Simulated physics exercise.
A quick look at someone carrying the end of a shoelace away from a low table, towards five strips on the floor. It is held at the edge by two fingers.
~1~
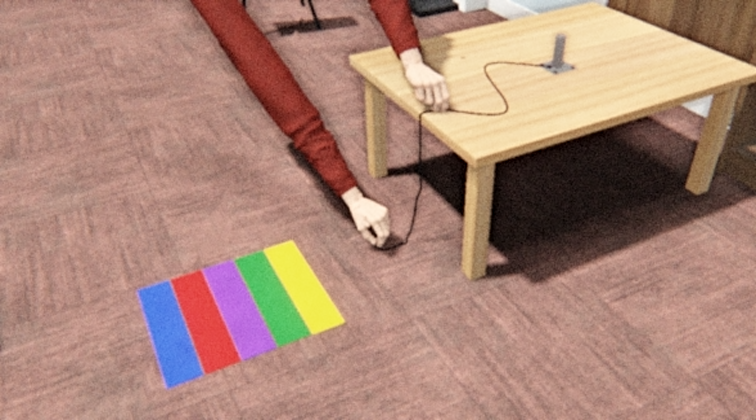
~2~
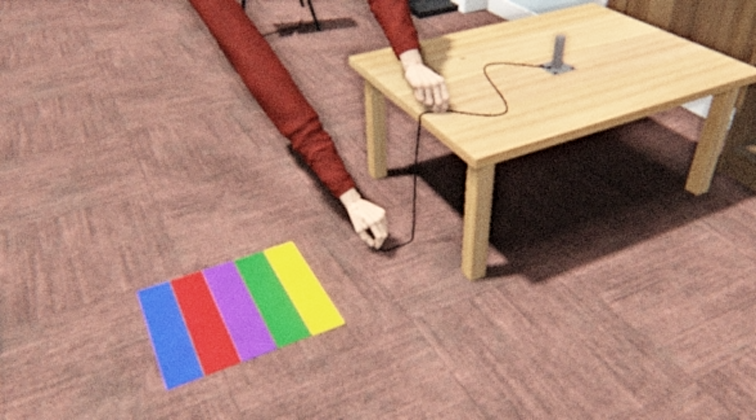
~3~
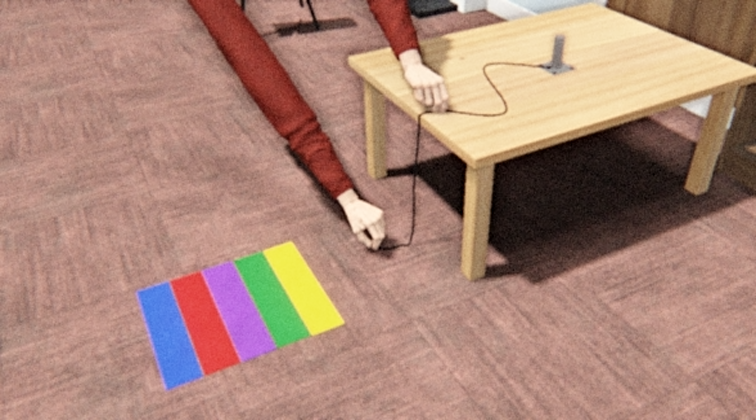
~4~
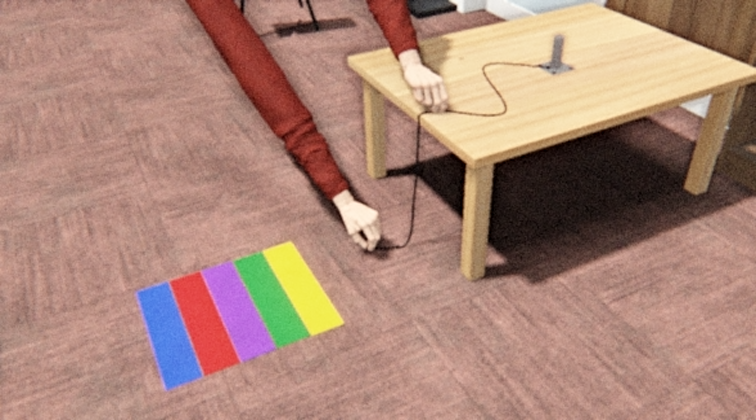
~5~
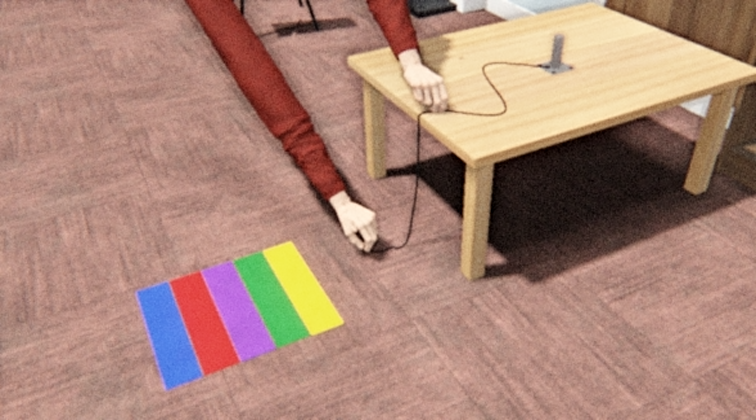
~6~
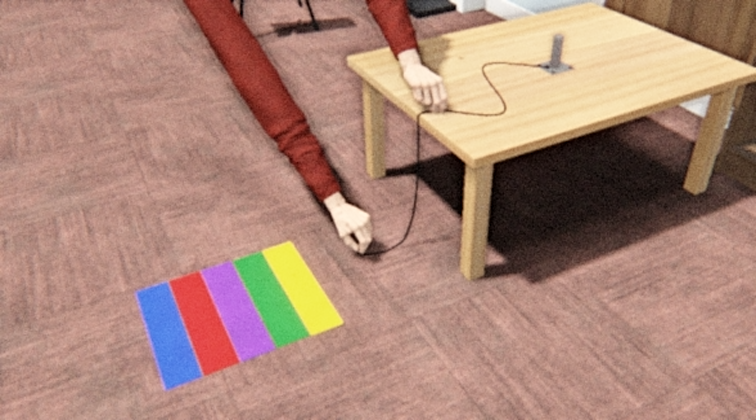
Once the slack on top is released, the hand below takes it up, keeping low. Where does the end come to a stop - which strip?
On the blue strip.
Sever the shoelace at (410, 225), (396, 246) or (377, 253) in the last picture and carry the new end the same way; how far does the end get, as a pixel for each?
The pixels come out at around (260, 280), (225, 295) and (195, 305), one per try.
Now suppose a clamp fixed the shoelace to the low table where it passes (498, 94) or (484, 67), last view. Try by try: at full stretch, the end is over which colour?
Try one: Purple. Try two: Red.
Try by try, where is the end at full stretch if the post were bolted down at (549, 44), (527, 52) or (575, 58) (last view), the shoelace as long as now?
Places per try: (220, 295); (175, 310); (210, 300).
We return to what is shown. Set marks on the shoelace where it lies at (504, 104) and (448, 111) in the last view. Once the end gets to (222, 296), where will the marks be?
Roughly (422, 108) for the first and (394, 173) for the second.
A little later, end near (222, 296); over purple.
Next, end near (186, 308); over red.
When it is tight, end near (165, 315); over blue. It halts on the blue strip.
